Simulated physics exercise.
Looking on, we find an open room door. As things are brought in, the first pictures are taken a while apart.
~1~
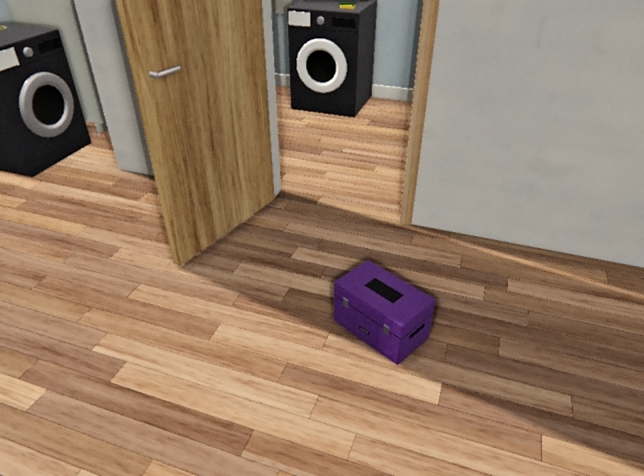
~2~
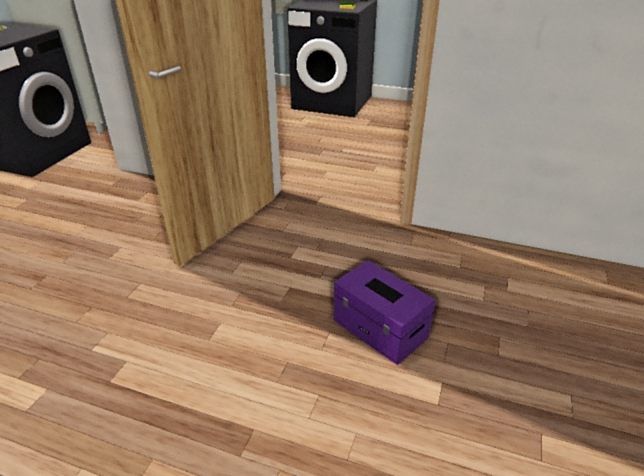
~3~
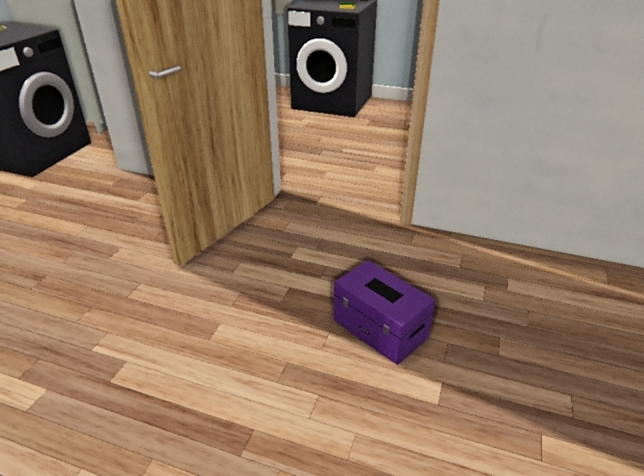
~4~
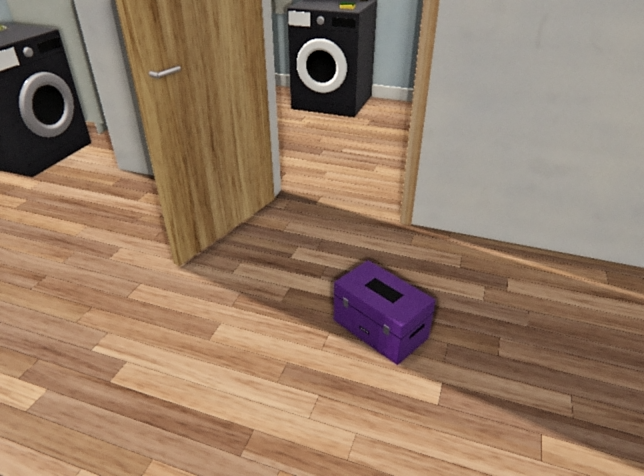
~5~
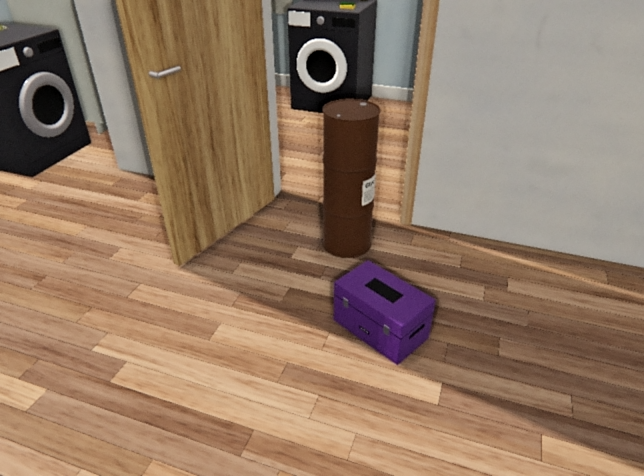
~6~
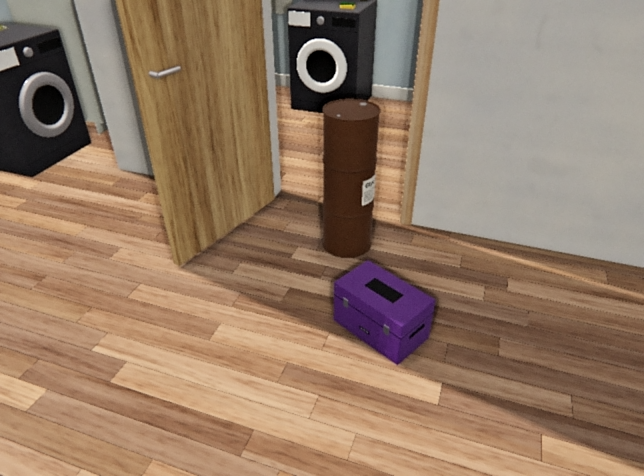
A brown drum appears behind the purple toolbox near the wide open, still door.
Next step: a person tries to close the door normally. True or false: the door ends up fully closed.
False.
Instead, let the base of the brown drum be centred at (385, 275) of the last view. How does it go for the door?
What you'd see next is that it swings to completion.
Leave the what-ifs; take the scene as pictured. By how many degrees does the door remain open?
I'd say it stays open by roughly 40 degrees.
Then, 0.70 s after the last picture, door at 84°.
Then, 1.20 s after the last picture, door at 60°.
At rest, door at 40°; both in place. Seen from the same camera at the end, brown drum near (350, 182).
